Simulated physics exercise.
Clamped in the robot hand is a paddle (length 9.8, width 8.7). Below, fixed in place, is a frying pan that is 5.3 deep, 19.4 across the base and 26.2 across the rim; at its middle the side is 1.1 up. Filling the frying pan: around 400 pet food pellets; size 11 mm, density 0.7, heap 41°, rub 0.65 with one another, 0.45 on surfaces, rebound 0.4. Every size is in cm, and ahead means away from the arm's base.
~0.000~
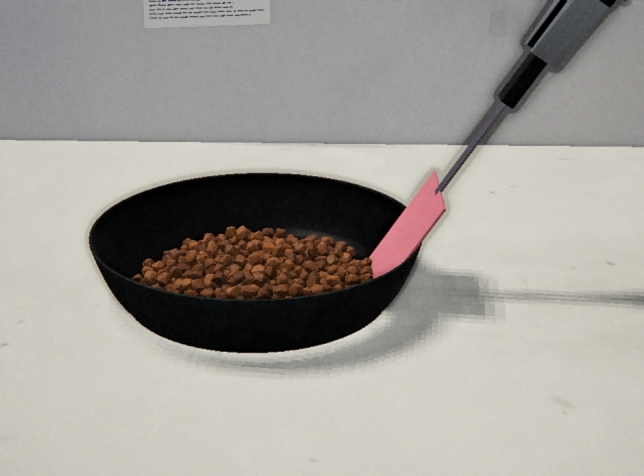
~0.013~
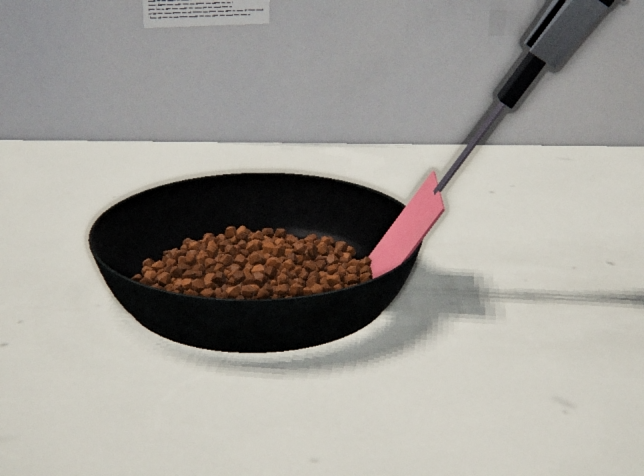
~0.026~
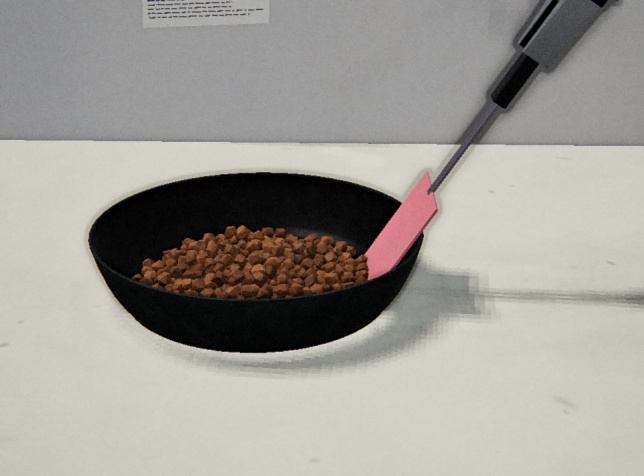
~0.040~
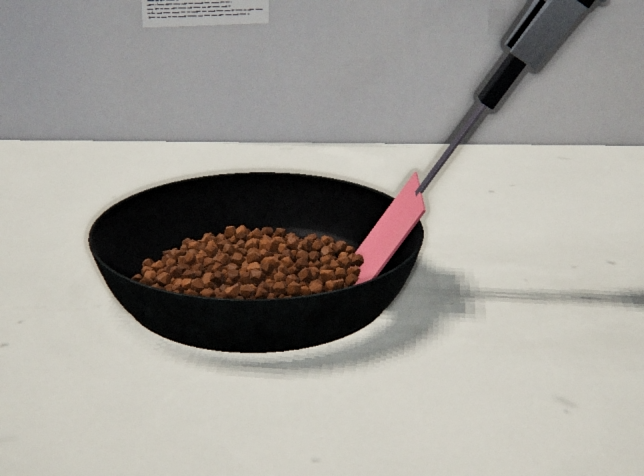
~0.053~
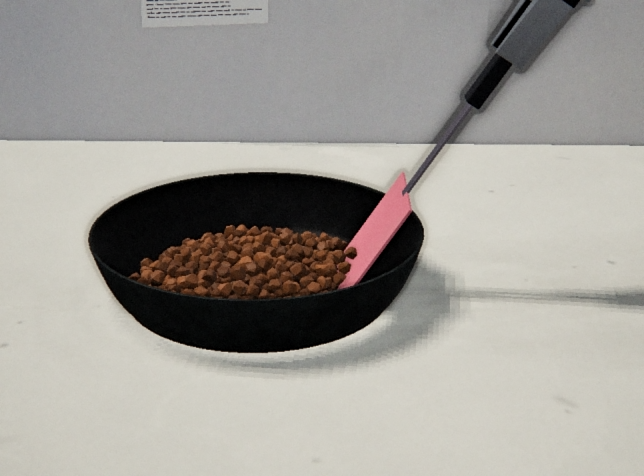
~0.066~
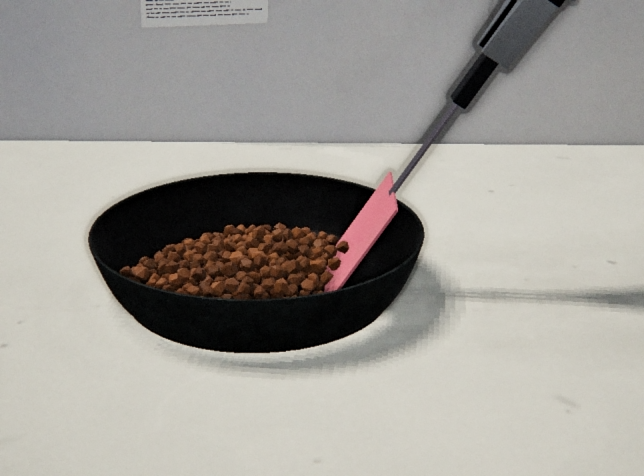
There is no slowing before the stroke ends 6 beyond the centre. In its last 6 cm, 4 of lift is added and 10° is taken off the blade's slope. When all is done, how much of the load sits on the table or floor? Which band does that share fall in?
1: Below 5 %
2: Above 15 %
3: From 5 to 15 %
(1) Below 5 %.
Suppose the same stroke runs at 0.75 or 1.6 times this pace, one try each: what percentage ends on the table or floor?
The two tries give about 0 and 15 in a hundred.
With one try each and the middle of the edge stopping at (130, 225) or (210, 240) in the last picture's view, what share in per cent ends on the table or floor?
First try roughly 25 percent, second roughly 0 percent.
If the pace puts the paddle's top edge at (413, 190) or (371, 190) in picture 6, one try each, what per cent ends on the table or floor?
About 0 and 10 per cent.
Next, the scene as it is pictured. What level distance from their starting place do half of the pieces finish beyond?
I'd guess close to 5 centimetres.
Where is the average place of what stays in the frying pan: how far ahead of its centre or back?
Some 5.5 cm ahead of the centre.
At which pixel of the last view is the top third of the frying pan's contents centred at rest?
It is centred near (143, 259) in the last view.
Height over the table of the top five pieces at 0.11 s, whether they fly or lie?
Somewhere around 5 centimetres high.
After 0.11 s, sloping 57°, highest piece 5 above the table; 403 in the frying pan.
After 0.16 s, sloping 53°, highest piece 5 above the table; 403 in the frying pan.
After 0.39 s, sloping 47°, highest piece 6 above the table; 396 in the frying pan, 5 on the table or floor, 2 on the blade or in flight.
After 1.44 s, sloping 47°, highest piece 6 above the table; 396 in the frying pan, 7 on the table or floor.
In the end, 396 in the frying pan, 7 on the table or floor. That is 2 % on the table or floor.
